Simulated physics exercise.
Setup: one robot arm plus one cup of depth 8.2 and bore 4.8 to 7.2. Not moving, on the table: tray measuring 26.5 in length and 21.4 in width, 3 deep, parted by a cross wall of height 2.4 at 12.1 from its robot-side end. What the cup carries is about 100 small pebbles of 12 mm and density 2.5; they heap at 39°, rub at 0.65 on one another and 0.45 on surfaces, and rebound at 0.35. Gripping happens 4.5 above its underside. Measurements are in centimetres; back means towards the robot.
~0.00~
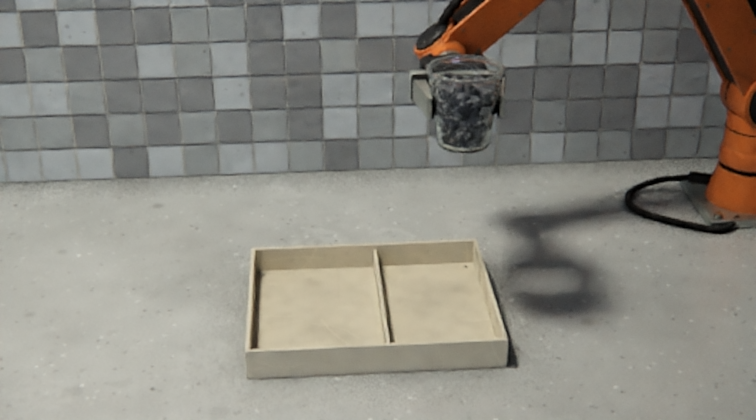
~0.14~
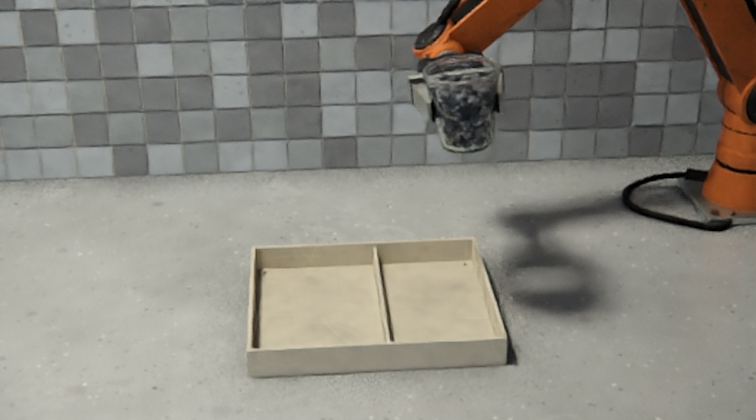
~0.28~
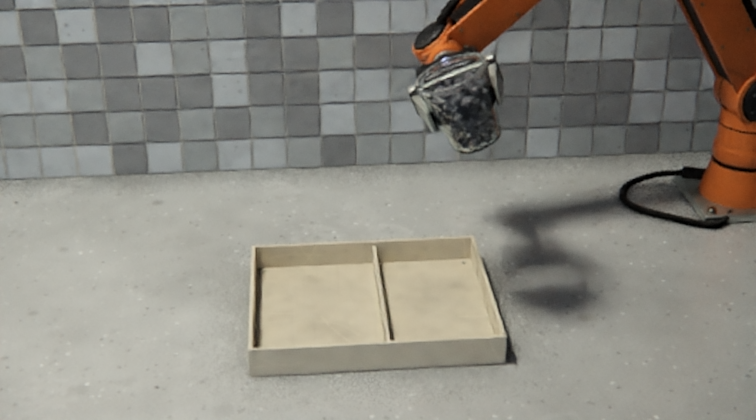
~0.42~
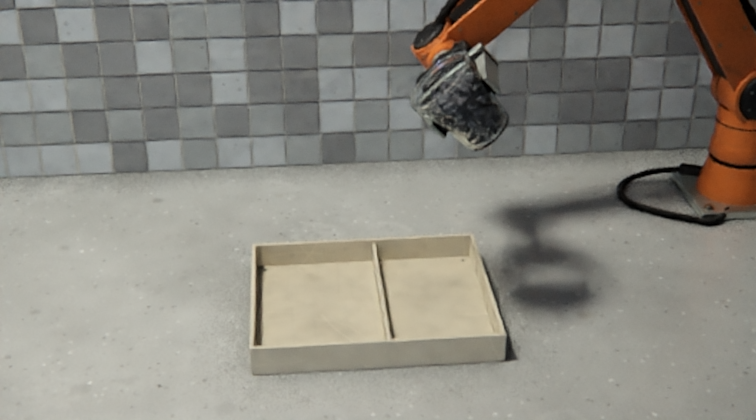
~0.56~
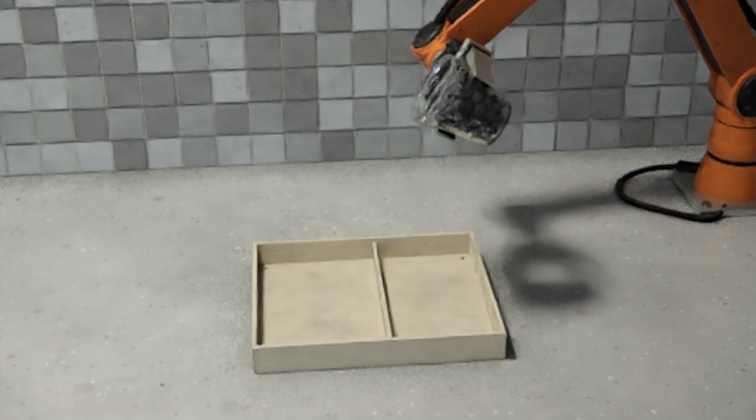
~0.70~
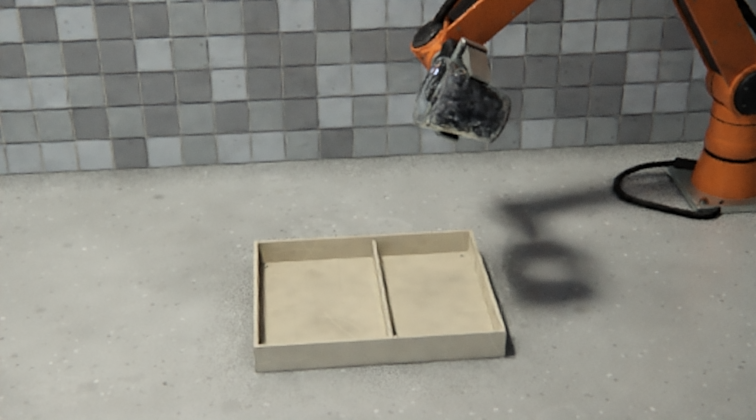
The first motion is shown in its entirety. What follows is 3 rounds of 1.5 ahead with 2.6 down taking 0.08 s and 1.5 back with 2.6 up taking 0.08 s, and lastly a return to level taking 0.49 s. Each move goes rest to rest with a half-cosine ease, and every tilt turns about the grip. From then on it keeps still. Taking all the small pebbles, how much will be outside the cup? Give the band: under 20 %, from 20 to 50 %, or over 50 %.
The share falls under 20 %.
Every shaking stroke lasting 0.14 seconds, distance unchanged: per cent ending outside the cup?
In that case around 0 per cent.
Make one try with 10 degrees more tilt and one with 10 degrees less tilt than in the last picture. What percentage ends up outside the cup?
25 and 0 percent.
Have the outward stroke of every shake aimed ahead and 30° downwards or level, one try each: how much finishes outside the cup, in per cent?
About 20 and 45 per cent.
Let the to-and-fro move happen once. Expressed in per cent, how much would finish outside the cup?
In that case it would be near 5 percent.
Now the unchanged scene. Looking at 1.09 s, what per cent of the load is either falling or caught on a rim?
About 2 per cent.
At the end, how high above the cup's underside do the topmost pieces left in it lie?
8.0 cm.
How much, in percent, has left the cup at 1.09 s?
So far around 5 % is out.
After 1.09 s, tilted 64° forward, highest piece 25 above the table; 94 in the cup, 2 in the far-side part, 2 in flight or on a rim.
After 1.48 s, tilted 22° forward, highest piece 28 above the table; 88 in the cup, 9 in the far-side part, 1 in the robot-side part.
After 1.87 s, level, highest piece 29 above the table; 88 in the cup, 9 in the far-side part, 1 in the robot-side part.
After 2.92 s, level, highest piece 29 above the table; 88 in the cup, 9 in the far-side part, 1 in the robot-side part.
At rest, 88 in the cup, 9 in the far-side part, 1 in the robot-side part. That is 10 % outside the cup.
